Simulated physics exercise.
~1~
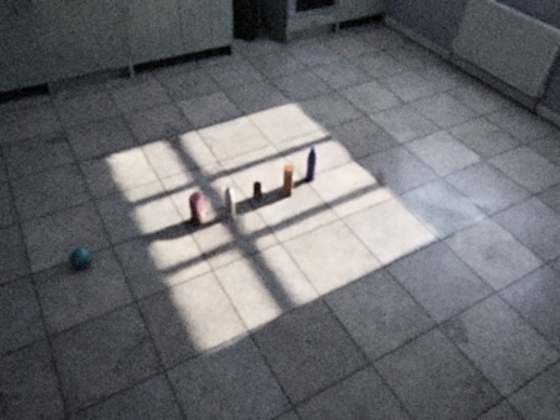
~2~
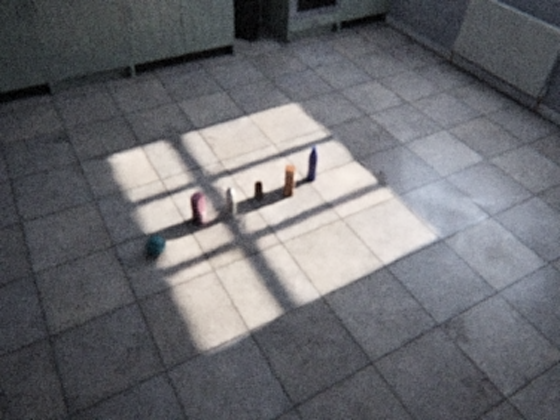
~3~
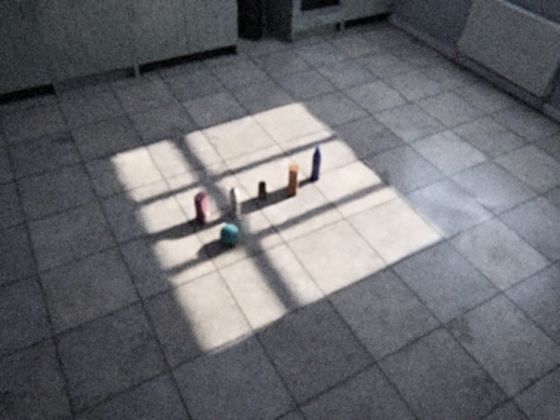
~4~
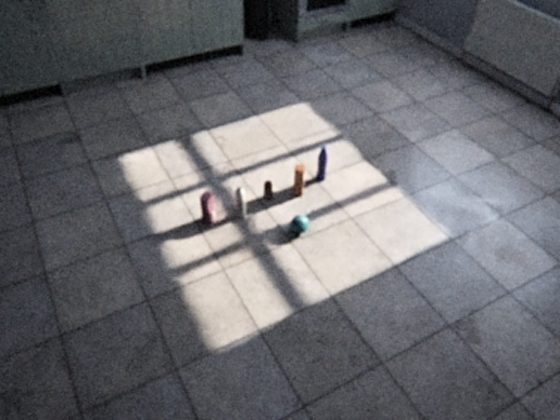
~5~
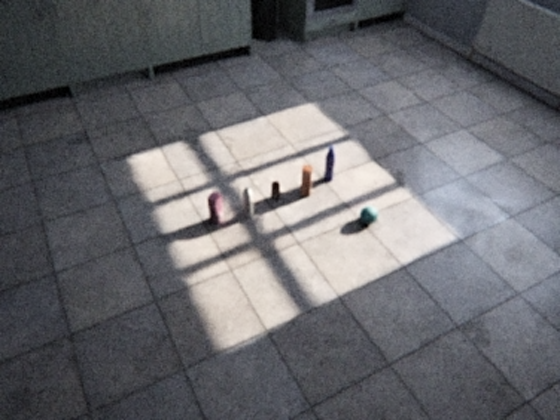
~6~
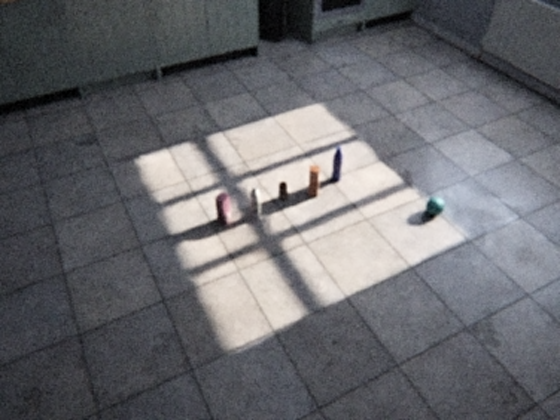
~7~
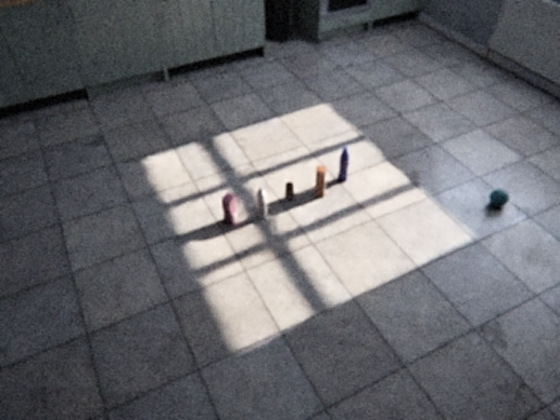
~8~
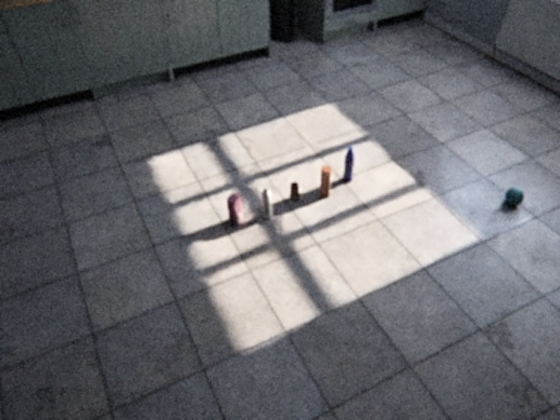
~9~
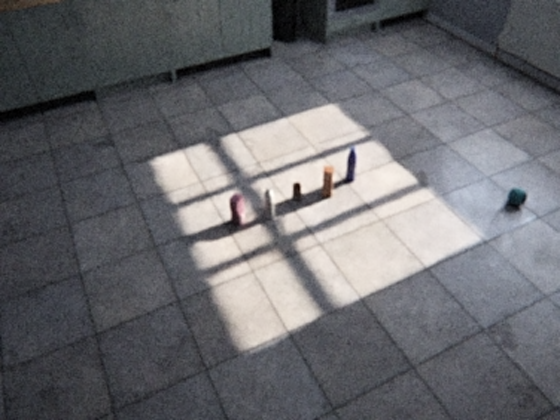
A turquoise ball rolls from the left across a grey tiled floor, seen from above at an angle, with pale cabinets at the back and a radiator at the upper right. Five upright objects stand in a slanting row in a patch of window light, from left to right a pink one, a white bottle, a small brown can, an orange carton and a blue bottle. The ball enters the sunlight, passes in front of the row without knocking anything over, and continues right into the shade. The view shifts slightly left meanwhile. The ball slows and comes to rest at the right, with all five objects still standing.
